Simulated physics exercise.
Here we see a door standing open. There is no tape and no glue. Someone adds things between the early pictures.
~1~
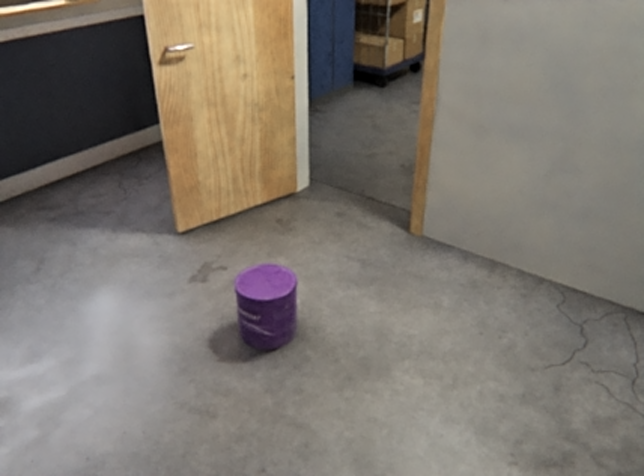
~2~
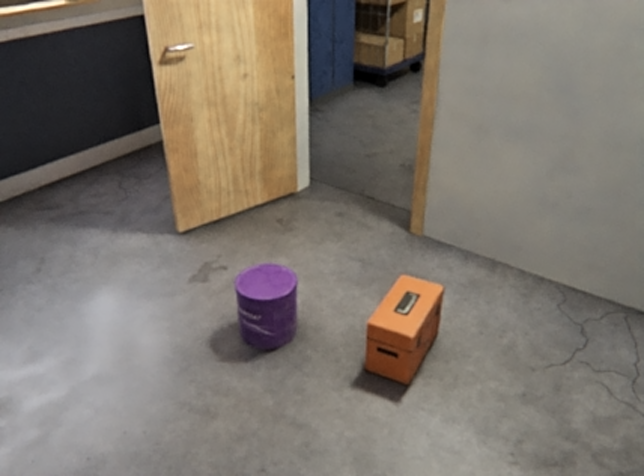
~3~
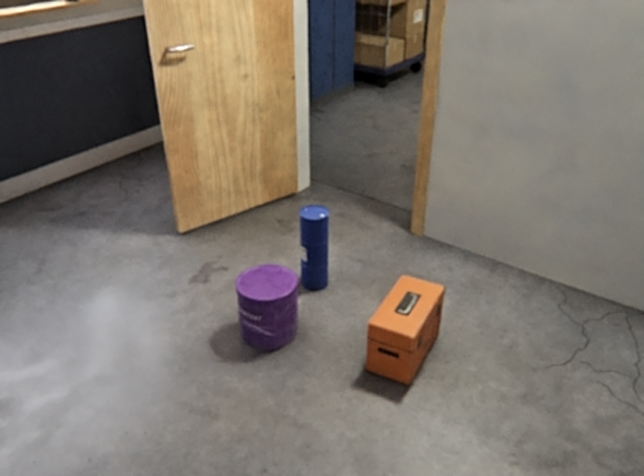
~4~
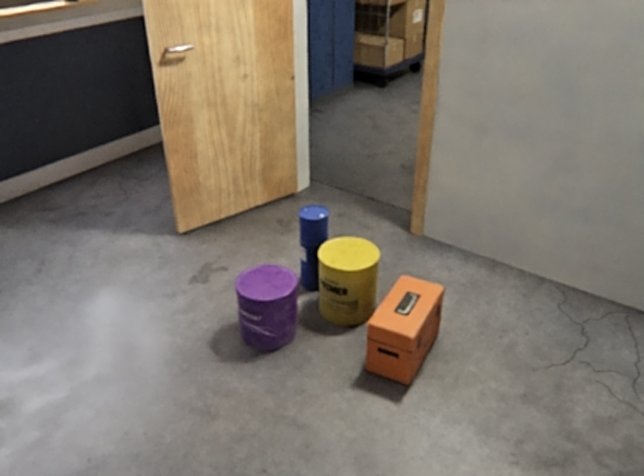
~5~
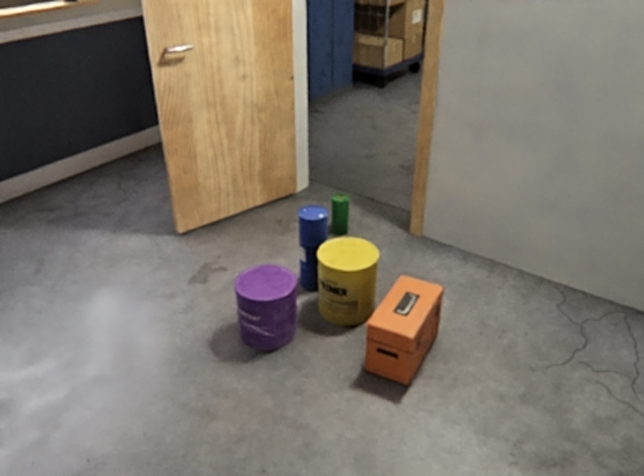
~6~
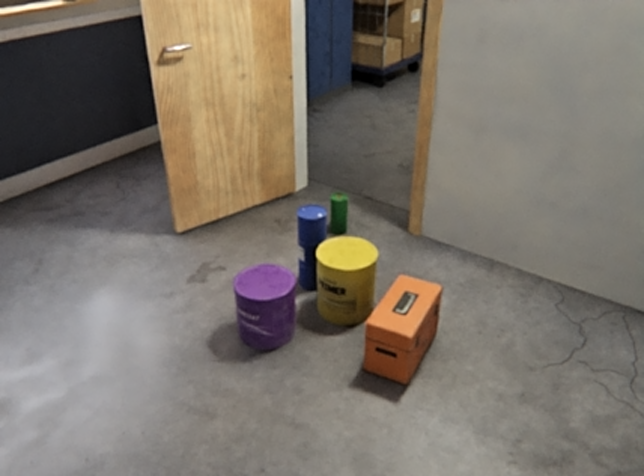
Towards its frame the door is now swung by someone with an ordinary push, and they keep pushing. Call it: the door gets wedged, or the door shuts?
It shuts.
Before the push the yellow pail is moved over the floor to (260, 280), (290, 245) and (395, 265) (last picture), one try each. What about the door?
The first time it closes all the way, the second time it gets stopped, the third time it closes all the way.
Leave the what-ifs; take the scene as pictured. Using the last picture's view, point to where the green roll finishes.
It finishes at around (400, 191).
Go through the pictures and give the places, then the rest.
The first frame shows door wide open and still; purple pail (267, 306).
The second frame shows door wide open and still; orange toolbox (405, 327).
The third frame shows door wide open and still; purple pail (268, 307).
The fourth frame shows door wide open and still; orange toolbox (405, 328); blue canister (314, 249).
The fifth frame shows door wide open and still; purple pail (267, 307); yellow pail (347, 282).
The sixth frame shows door wide open and still; green roll (339, 214); orange toolbox (403, 327).
Then, 1.00 s later than the last frame, door 41° open.
Then, 1.40 s later than the last frame, door 3° open; green roll moved well along near (378, 203).
When it is over, door 0° open; moved from the start, green roll; the other 4 as before. End places, in pixels of the last picture, green roll near (400, 191).
